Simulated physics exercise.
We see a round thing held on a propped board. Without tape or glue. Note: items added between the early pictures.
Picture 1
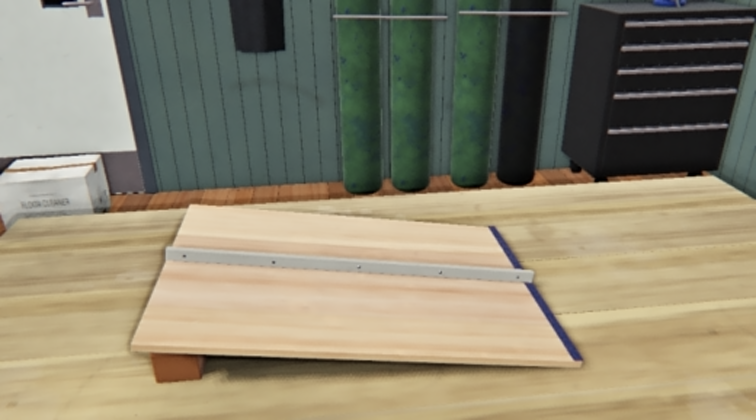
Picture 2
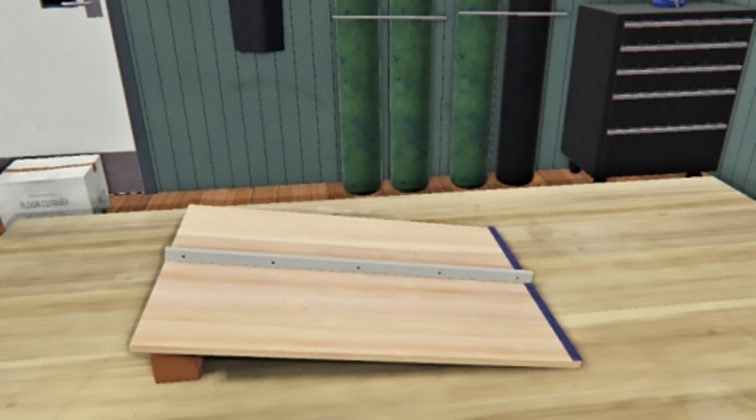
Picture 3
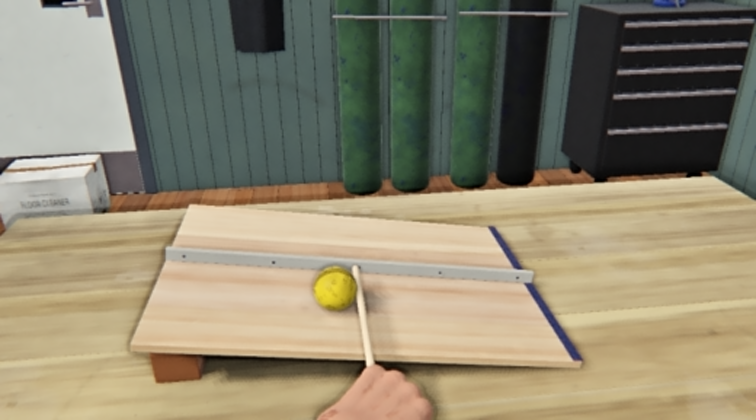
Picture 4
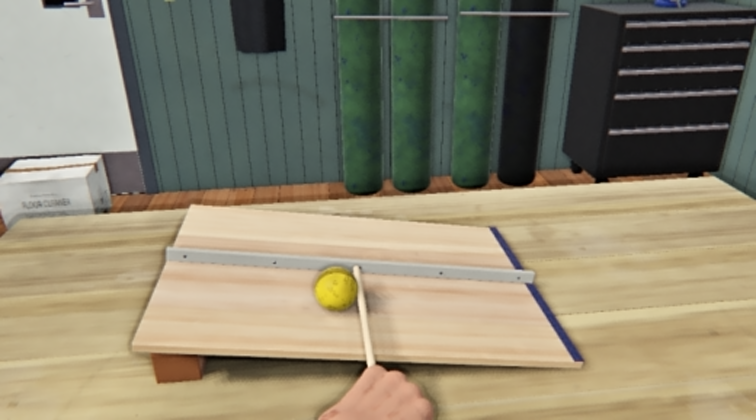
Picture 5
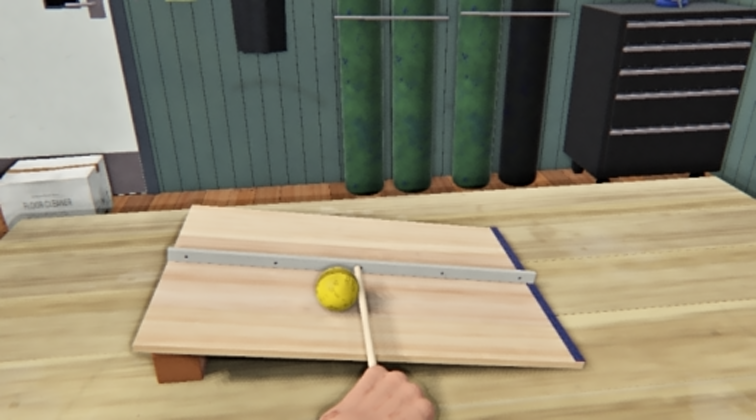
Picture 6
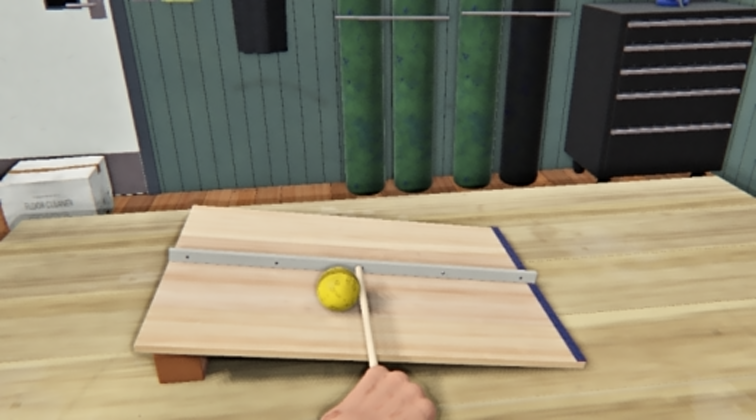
A hand holding a thin stick appeared with a yellow ball on a propped wooden board that had been empty, and the stick held the ball back while almost nothing moved.
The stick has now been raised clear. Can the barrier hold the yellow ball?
What you'd see is that the yellow ball escapes the strip.
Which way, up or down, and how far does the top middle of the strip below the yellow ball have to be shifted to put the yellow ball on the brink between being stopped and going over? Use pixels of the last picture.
Roughly 8 pixels upward.
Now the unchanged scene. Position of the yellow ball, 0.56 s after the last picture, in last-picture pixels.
(439, 296).
Then, 0.56 s after the last picture, yellow ball rolling on the board near (439, 296).
Then, 1.00 s after the last picture, yellow ball off the board near (640, 305).
Then, 1.36 s after the last picture, yellow ball off the board.
By the end, the yellow ball goes over the end.
